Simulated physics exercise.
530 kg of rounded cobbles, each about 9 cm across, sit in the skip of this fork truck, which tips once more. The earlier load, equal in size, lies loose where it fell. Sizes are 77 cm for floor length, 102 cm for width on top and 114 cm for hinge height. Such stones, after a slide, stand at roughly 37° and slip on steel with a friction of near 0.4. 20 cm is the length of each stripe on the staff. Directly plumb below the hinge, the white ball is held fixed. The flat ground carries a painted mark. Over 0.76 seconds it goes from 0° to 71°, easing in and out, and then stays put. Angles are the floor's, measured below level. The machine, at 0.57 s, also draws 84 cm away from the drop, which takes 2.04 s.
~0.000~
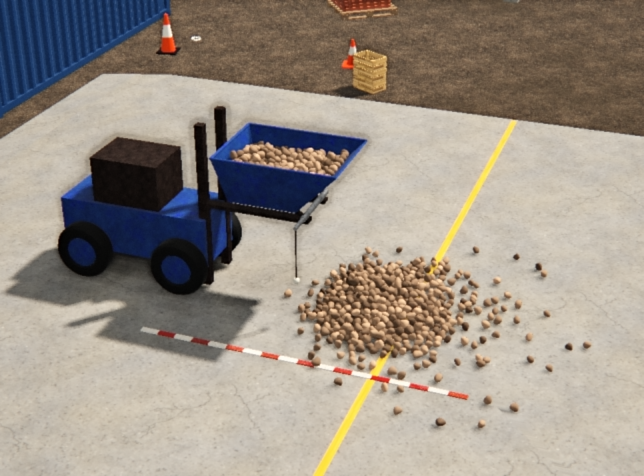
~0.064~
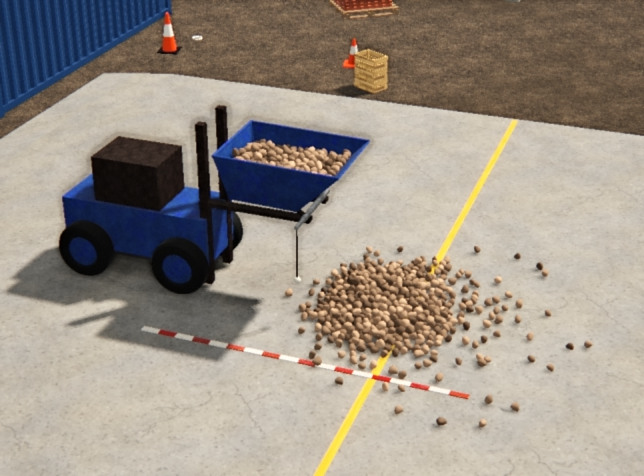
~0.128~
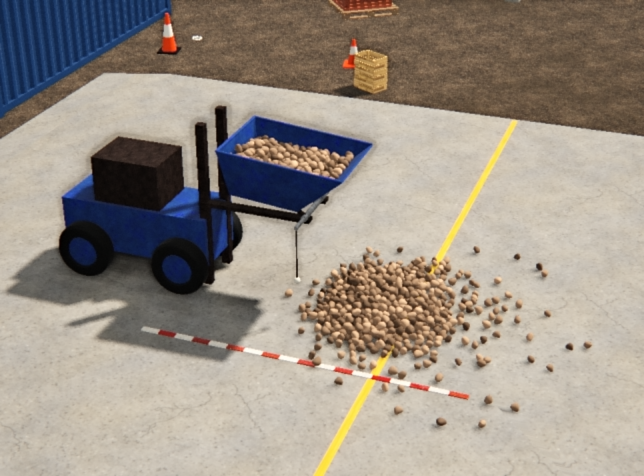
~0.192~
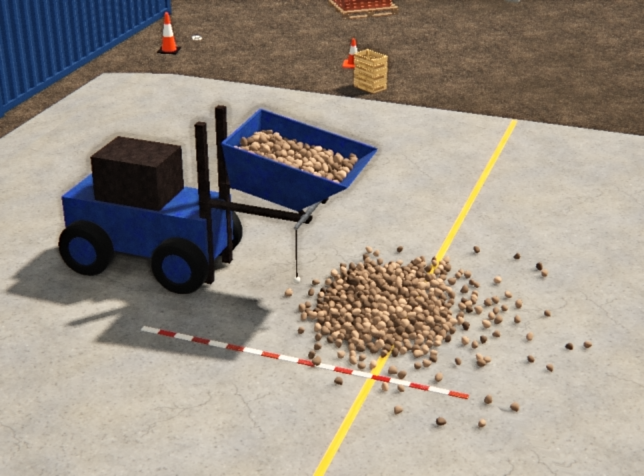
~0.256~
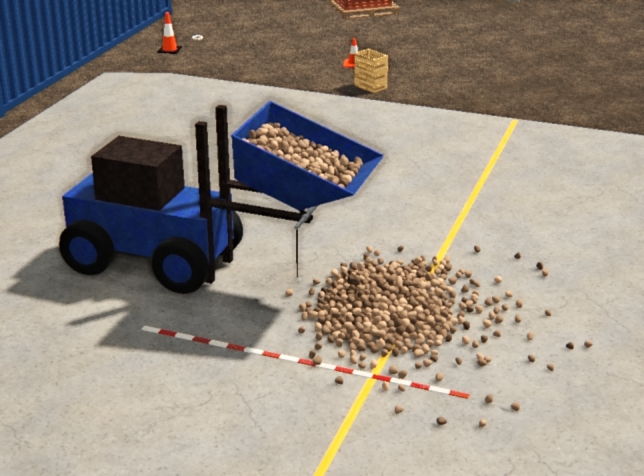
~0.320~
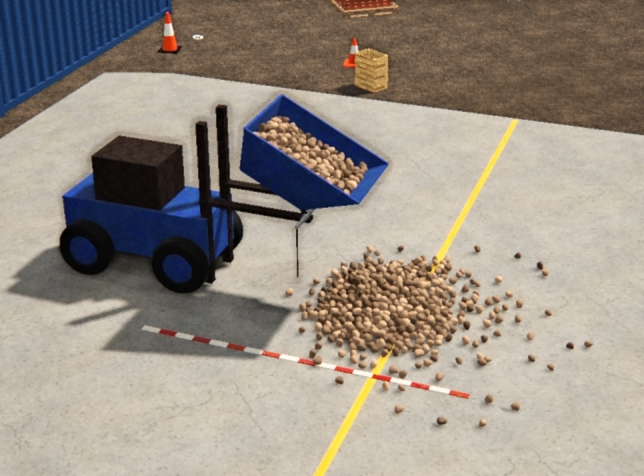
A blue forklift's raised skip of brown stones tilting steadily down to the right, above a loose pile across a yellow line.
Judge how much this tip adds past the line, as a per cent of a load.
Close to 69 parts in a hundred of a load.
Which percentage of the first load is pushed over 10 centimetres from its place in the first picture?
I'd put it at about 20 per cent.
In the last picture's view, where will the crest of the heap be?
Look near (392, 286).
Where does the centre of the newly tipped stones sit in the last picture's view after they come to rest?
Roughly at pixel (434, 309).
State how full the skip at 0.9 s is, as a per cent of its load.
Some 90 %, roughly, is held.
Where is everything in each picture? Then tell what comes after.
In the first picture, lip at (336, 178), floor tilted 0°, highest stones at (294, 155). The earlier load is highest near (369, 287), 22 cm above ground level, 70 % short of the line, 30 % past the line.
In the second picture, the skip is at 1°, its lip at (338, 179); the top of the load is at (278, 152); the stones move at 0.4 m/s on average.
In the third picture, the skip is at 5°, its lip at (342, 183); the top of the load is at (268, 147); the stones move at 0.7 m/s on average.
In the fourth picture, lip at (347, 188), floor tilted 11°, highest stones at (264, 140); the stones move at 1.0 m/s on average.
In the fifth picture, lip at (353, 195), floor tilted 19°, highest stones at (265, 133); the stones move at 1.2 m/s on average.
In the sixth picture, lip at (359, 204), floor tilted 27°, highest stones at (275, 127); the stones move at 1.4 m/s on average.
After 0.6 s the floor is at 60°; in per cent of one load, 100 in the skip, 70 short of the line, 30 past the line; the foremost stones are at (548, 341).
After 0.9 s the floor is at 71°; in per cent of one load, 90 in the skip, 80 short of the line, 30 past the line; the foremost stones are at (548, 341).
After 3.1 s the floor is at 71°; in per cent of one load, 0 in the skip, 101 short of the line, 99 past the line; the foremost stones are at (643, 356).
After 5.7 s the floor is at 71°; in per cent of one load, 0 in the skip, 101 short of the line, 99 past the line; the foremost stones are at (643, 356). Net gain past the line, 69.
